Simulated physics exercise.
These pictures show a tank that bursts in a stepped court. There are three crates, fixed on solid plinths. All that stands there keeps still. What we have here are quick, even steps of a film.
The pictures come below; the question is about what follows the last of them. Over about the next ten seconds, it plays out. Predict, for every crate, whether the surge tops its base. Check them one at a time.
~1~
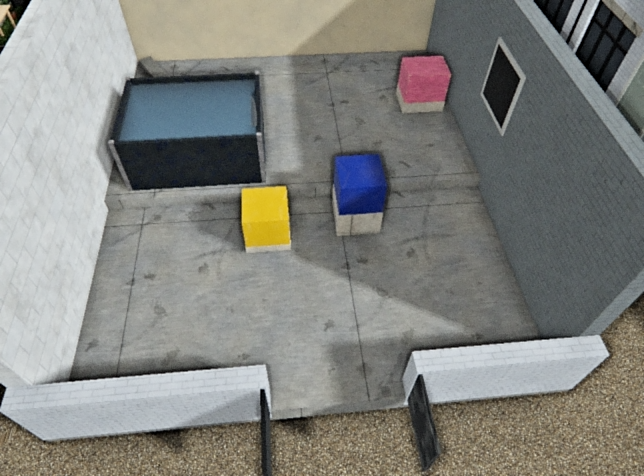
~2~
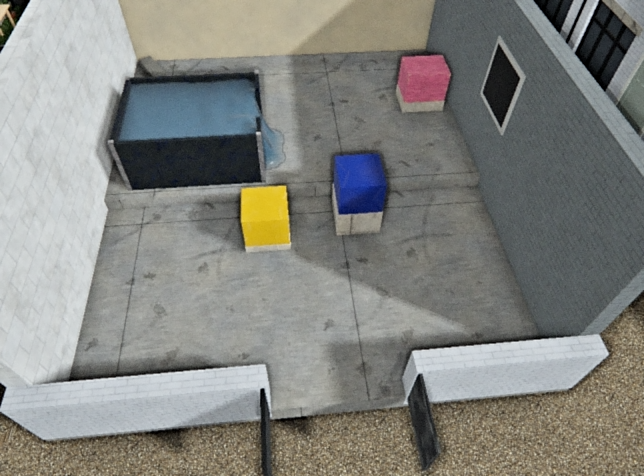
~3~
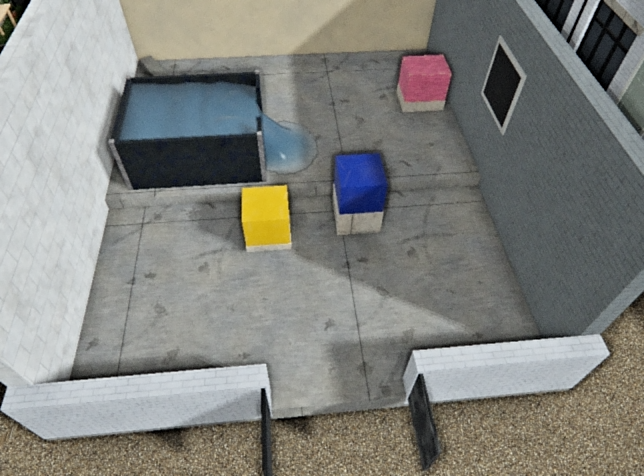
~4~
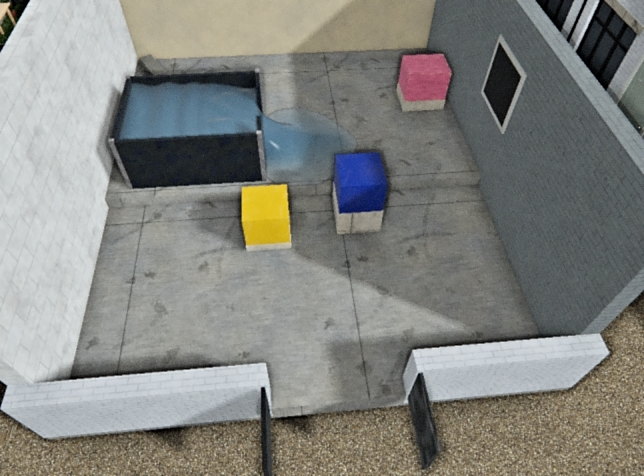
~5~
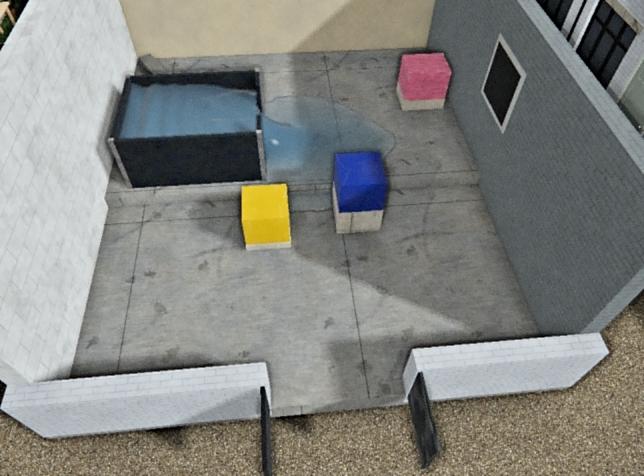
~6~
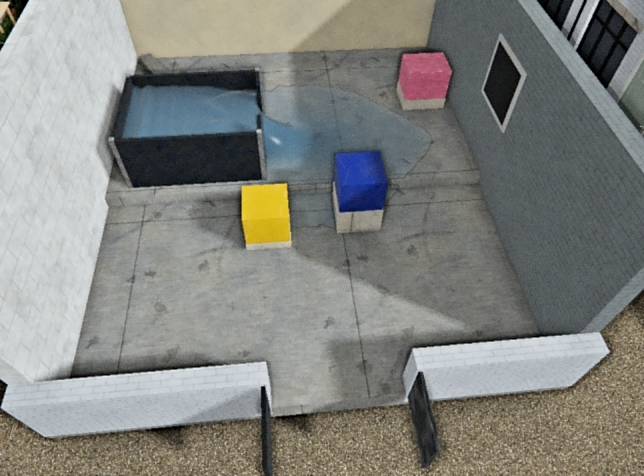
My prediction: The yellow crate does not get topped; the pink crate gets topped; the blue crate does not get topped.
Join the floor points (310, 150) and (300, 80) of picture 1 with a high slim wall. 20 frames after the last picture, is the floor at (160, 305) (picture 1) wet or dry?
There: Free of water.
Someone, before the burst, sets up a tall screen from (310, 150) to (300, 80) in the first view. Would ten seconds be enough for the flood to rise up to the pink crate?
As for the pink crate, it comes through dry.
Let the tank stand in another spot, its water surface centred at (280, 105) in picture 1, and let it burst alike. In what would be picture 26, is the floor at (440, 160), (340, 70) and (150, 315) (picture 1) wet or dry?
First drenched; next drenched; last unwetted.
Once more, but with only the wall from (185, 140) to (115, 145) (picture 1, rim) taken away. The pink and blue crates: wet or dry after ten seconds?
I expect pink remains untouched while blue remains untouched.
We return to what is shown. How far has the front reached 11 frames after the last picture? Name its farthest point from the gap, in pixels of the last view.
At roughly (537, 349).
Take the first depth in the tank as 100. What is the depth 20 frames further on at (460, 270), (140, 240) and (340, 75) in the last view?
Around 8, 0 and 4 %.
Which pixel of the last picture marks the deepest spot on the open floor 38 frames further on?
Check close to (542, 362).
A moment on, water covers 30 % of the floor; the yellow crate water round its plinth, the pink crate water round its plinth, the blue crate water round its plinth.
Next, water covers 40 % of the floor; the yellow crate water round its plinth, the pink crate water round its plinth, the blue crate water round its plinth.
Then, water covers 45 % of the floor; the yellow crate water round its plinth, the pink crate water round its plinth, the blue crate water round its plinth.
Later, water covers 80 % of the floor; the yellow crate water round its plinth, the pink crate water round its plinth, the blue crate water round its plinth.
In the end, water covers 95 % of the floor; the yellow crate stayed above the water, the pink crate was topped, the blue crate stayed above the water.
